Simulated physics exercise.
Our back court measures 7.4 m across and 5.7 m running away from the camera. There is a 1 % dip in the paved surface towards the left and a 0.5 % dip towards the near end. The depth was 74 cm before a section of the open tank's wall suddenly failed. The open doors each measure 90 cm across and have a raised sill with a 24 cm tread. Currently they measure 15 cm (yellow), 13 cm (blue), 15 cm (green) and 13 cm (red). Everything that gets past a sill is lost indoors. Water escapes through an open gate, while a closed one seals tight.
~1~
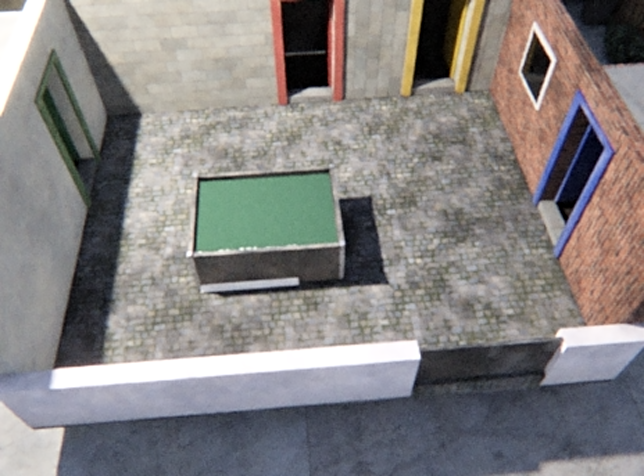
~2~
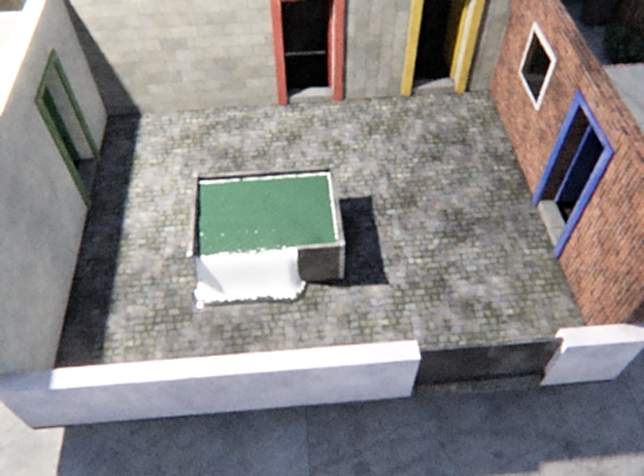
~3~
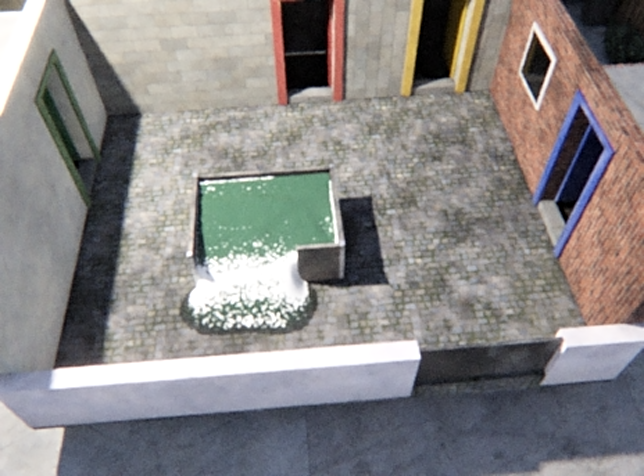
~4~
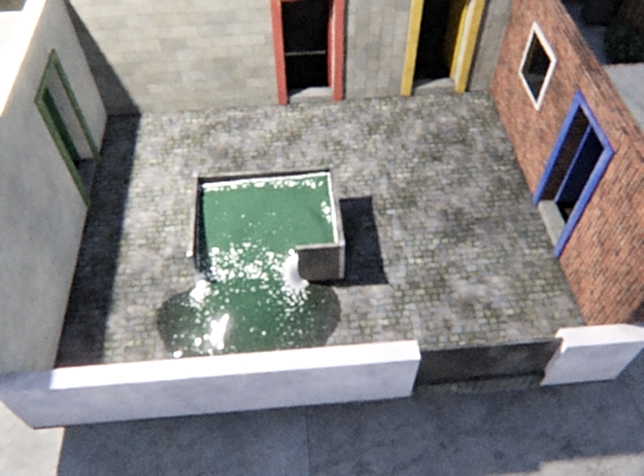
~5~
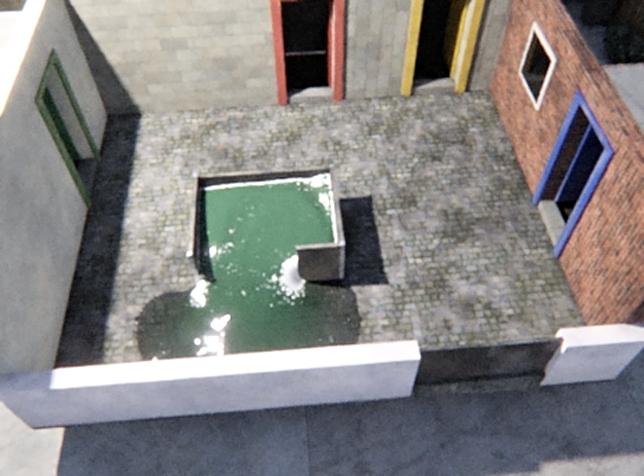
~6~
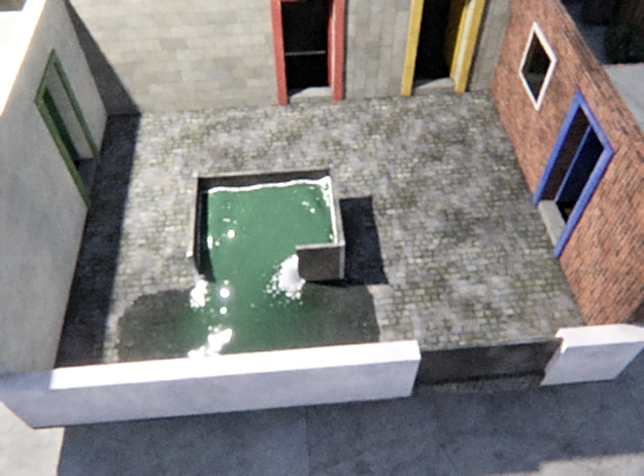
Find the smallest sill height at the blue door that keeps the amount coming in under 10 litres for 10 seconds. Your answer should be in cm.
The smallest height is roughly 6.5 cm.
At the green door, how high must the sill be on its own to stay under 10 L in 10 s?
The green one would have to be about 6.5 cm high.
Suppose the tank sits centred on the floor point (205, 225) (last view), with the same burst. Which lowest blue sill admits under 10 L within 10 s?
You'd need some 7.0 cm.
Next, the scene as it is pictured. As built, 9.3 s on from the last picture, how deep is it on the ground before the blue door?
The depth there is around 2.0 cm.
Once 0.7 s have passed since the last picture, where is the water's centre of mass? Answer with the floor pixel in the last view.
(251, 300).
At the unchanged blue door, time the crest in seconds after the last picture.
Around 2.8 s, give or take.
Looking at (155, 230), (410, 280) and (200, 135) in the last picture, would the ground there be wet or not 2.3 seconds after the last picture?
Listed order - soaked through, soaked through, unwetted.
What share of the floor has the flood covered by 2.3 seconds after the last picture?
Near 50 per cent of the open floor.
Then, 0.7 s after the last picture water covers 15 % of the floor, deepest (48 cm) near (226, 373); it has not reached the blue door.
Then, 2.3 s after the last picture water covers 50 % of the floor, deepest (32 cm) near (47, 401); 8 cm at the blue door, 0 litres in over its 13 cm sill.
Then, 9.3 s after the last picture water covers 100 % of the floor, deepest (10 cm) near (164, 207); 2 cm at the blue door, 0 litres in over its 13 cm sill.
At the blue door as built, the water peaked near 11 cm, 2.7 s after the last picture.
With a sill of 6 cm, 14 litres would have come in within the 10 s; with 8 cm, 5 litres. So under 10 litres takes about 6.5 cm.
